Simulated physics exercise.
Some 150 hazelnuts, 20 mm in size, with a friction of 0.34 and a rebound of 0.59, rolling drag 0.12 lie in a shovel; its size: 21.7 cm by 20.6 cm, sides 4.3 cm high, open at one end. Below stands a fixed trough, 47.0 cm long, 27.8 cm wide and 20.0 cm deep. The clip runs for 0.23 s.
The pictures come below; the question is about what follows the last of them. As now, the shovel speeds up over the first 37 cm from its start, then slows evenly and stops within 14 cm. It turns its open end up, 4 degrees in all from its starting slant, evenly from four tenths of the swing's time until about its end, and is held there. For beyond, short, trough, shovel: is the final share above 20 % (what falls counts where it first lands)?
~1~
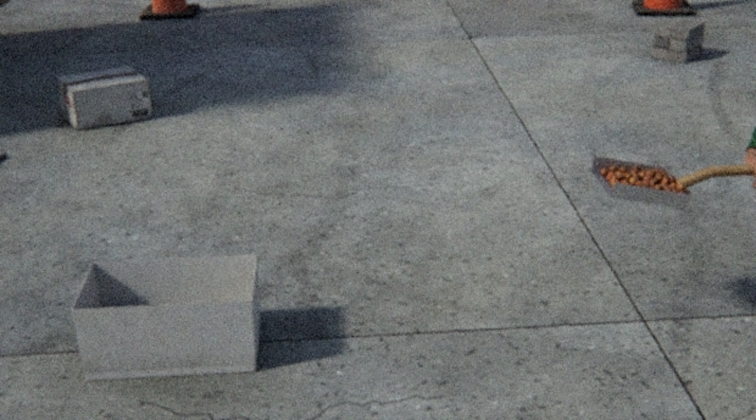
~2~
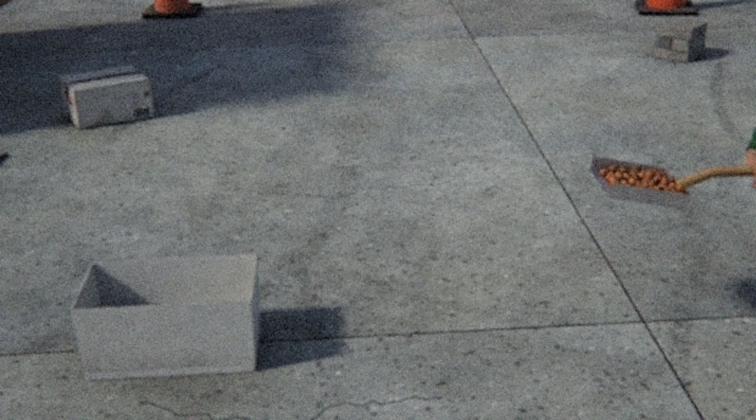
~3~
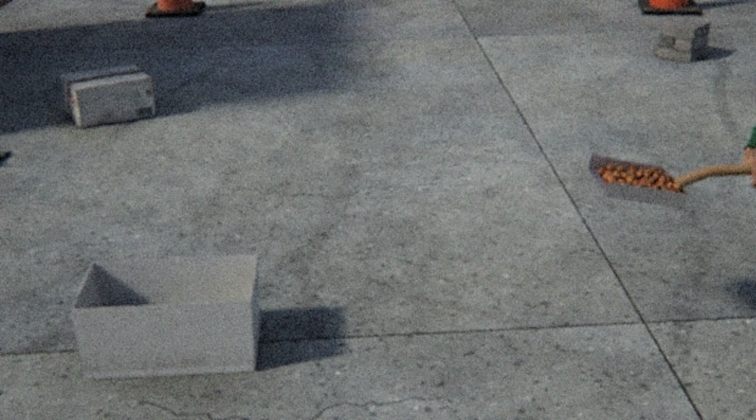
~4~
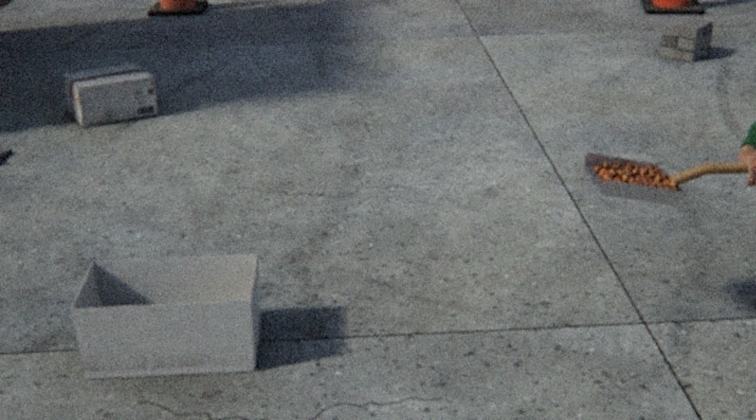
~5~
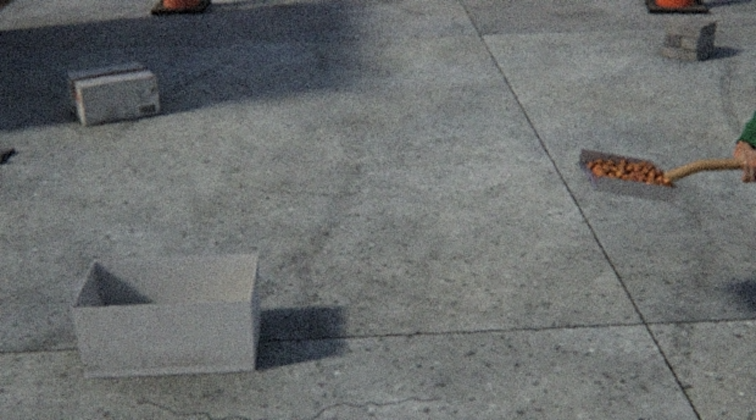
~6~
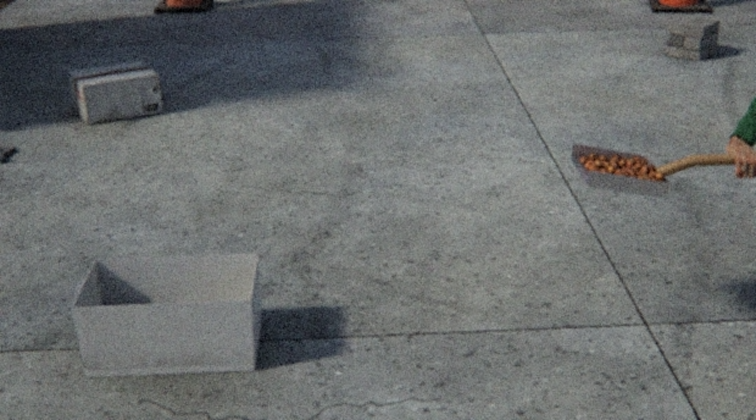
Beyond: Is left with a fifth or less; short: Is left with more than a fifth; trough: Is left with a fifth or less; shovel: Is left with more than a fifth.
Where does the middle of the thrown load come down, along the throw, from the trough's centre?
Close to 60 centimetres short, I'd say.
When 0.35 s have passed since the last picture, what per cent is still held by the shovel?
About 100 %.
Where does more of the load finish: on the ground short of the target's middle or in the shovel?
Larger share at rest: In the shovel.
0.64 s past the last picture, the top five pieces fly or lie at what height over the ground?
Some 75 cm.
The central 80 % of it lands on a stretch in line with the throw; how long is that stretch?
It covers around 25 cm.
Then, 0.19 s after the last picture, tilt 14 degrees; shovel 100 %; middle of all pieces near (568, 138).
Then, 0.35 s after the last picture, tilt 16 degrees; shovel 100 %; middle of all pieces near (501, 101).
Then, 0.50 s after the last picture, tilt 17 degrees; shovel 75 %, in the air 25 %; middle of all pieces near (468, 93).
Then, 0.64 s after the last picture, tilt 17 degrees; shovel 65 %, in the air 35 %; middle of all pieces near (458, 109).
In the end, beyond 0 %, short 35 %, trough 0 %, shovel 65 %.
